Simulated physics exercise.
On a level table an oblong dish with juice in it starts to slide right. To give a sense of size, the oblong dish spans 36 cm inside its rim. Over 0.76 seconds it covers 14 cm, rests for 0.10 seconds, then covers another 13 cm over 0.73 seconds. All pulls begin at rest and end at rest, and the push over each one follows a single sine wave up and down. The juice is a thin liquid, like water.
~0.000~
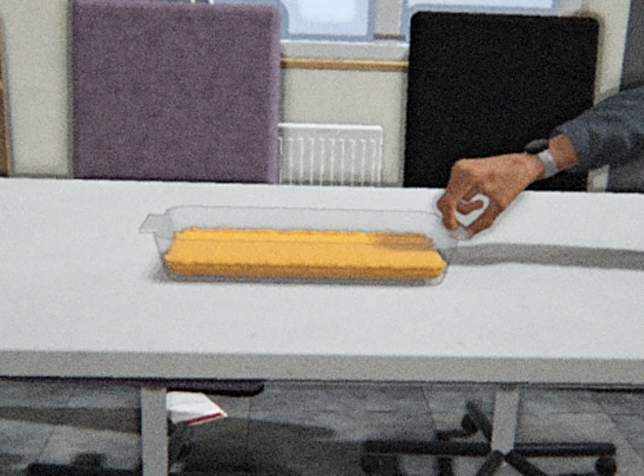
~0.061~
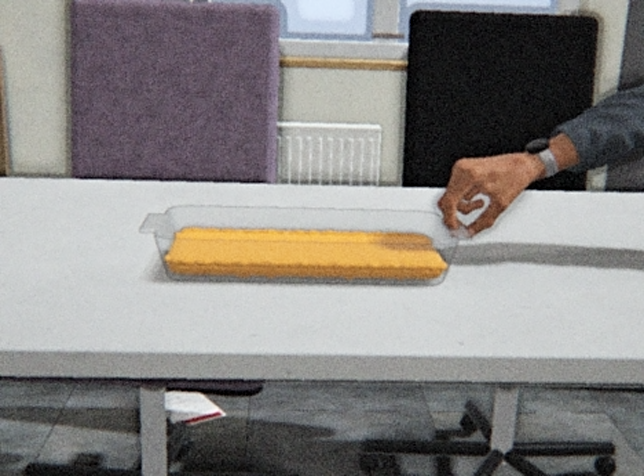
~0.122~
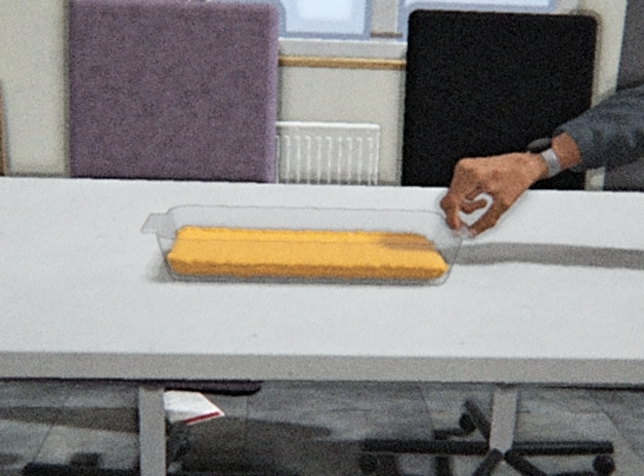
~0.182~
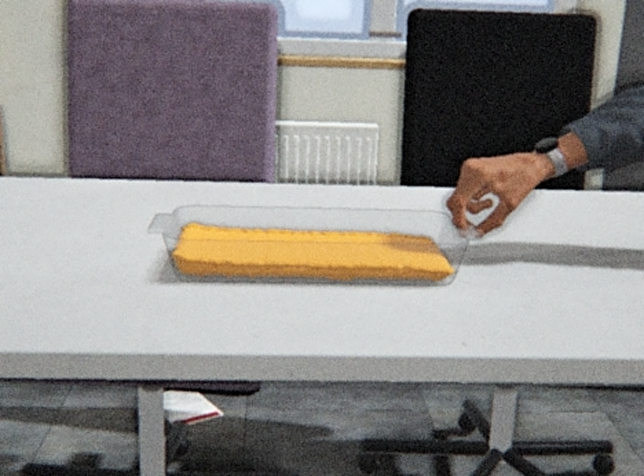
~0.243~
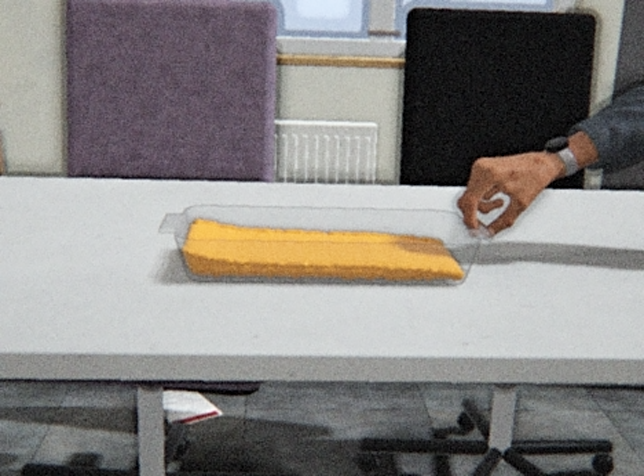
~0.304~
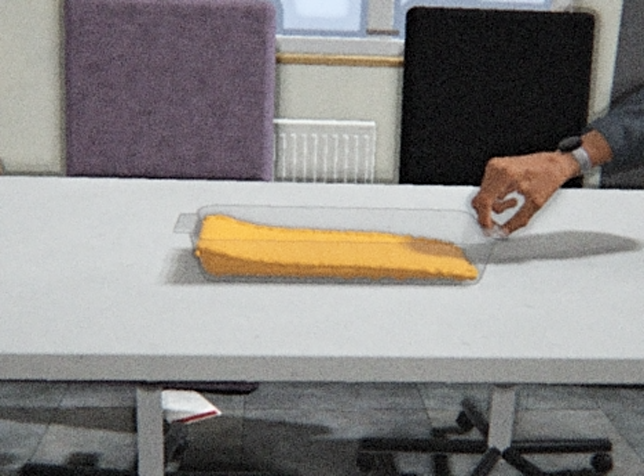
We see a hand gripping the right end of a clear oblong dish of orange-yellow juice on a white table; the dish stays almost still, then slides a short way right as the juice rises at its left end.
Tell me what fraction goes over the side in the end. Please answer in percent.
Roughly 9 percent of it.
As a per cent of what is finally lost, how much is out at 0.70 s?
Some 0 per cent.
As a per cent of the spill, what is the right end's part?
80 %.
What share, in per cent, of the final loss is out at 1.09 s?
My estimate is about 50 in a hundred.
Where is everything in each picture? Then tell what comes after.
In the first picture, 0.0 cm from the start; oblong dish, level (170, 244) left, (437, 250) right, rim (448, 229); the juice stands 31 mm below the rim.
In the second picture, 0.0 cm from the start; oblong dish, level (171, 244) left, (438, 251) right.
In the third picture, 0.4 cm from the start; oblong dish, level (172, 242) left, (439, 251) right.
In the fourth picture, 1.1 cm from the start; oblong dish, level (177, 239) left, (441, 253) right.
In the fifth picture, 2.4 cm from the start; oblong dish, level (187, 235) left, (441, 253) right.
In the sixth picture, 4.2 cm from the start; oblong dish, level (199, 231) left, (432, 253) right.
By 0.70 s it has gone 14 cm; 0 per cent is out over the left end and 0 over the right.
By 1.09 s it has gone 16 cm; 0 per cent is out over the left end and 5 over the right.
By 1.49 s it has gone 27 cm; 1 per cent is out over the left end and 5 over the right.
By 1.88 s it has gone 27 cm; 2 per cent is out over the left end and 6 over the right.
At rest 9 per cent is out in all, 2 of it over the left end.
